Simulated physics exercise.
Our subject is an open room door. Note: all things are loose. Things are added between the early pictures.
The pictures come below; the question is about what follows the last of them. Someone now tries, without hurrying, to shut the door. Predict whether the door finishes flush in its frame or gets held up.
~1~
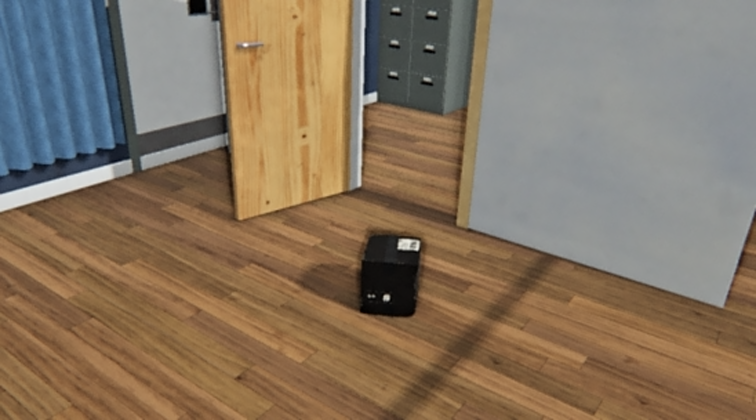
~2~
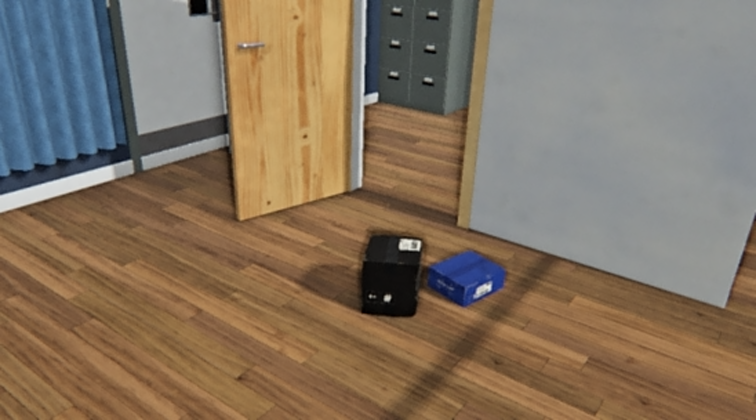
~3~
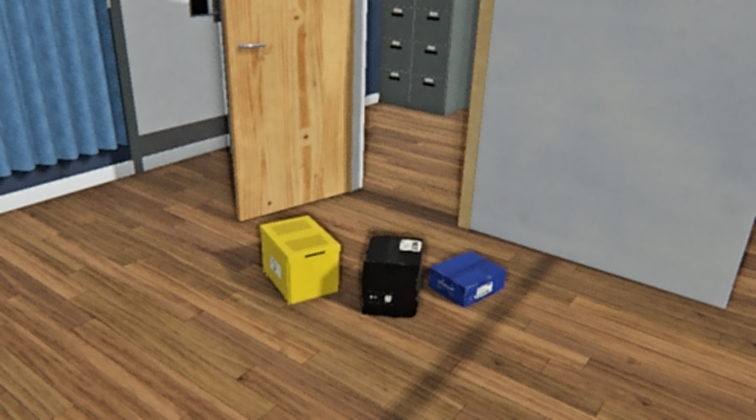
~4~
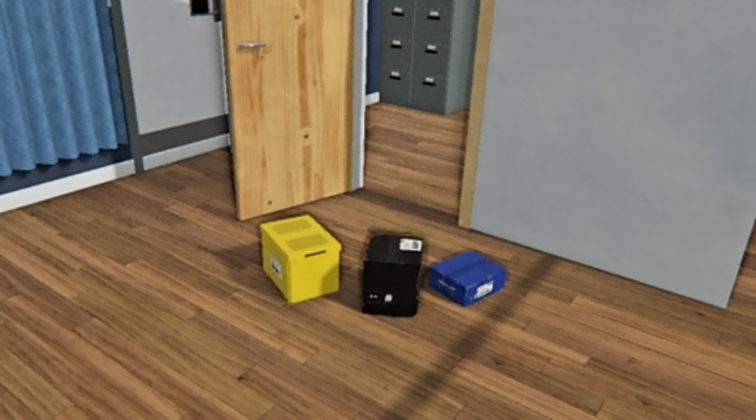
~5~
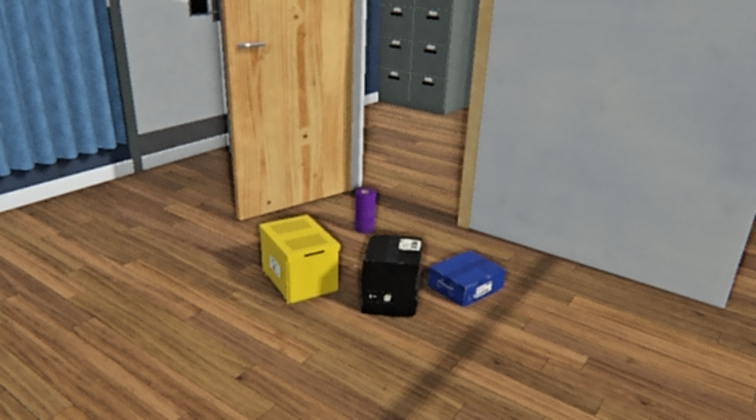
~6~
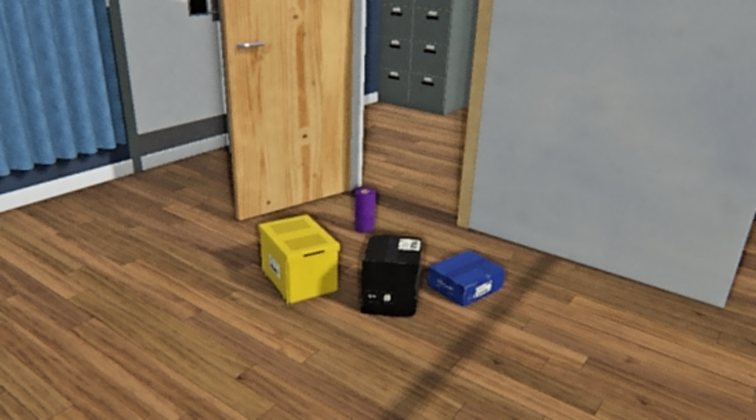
The opening is covered.
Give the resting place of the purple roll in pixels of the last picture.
Near pixel (471, 196).
Then, 0.80 s after the last picture, door 59° open.
Then, 1.10 s after the last picture, door 31° open; purple roll slid well along near (399, 209).
Then, 1.30 s after the last picture, door 12° open; purple roll slid well along near (431, 204).
Then, 1.70 s after the last picture, door 0° open; purple roll tipped 67° from how it was near (472, 195).
At rest, door 0° open; tipped over on the floor, purple roll; the other 3 in place. Seen from the same camera at the end, purple roll near (471, 196).
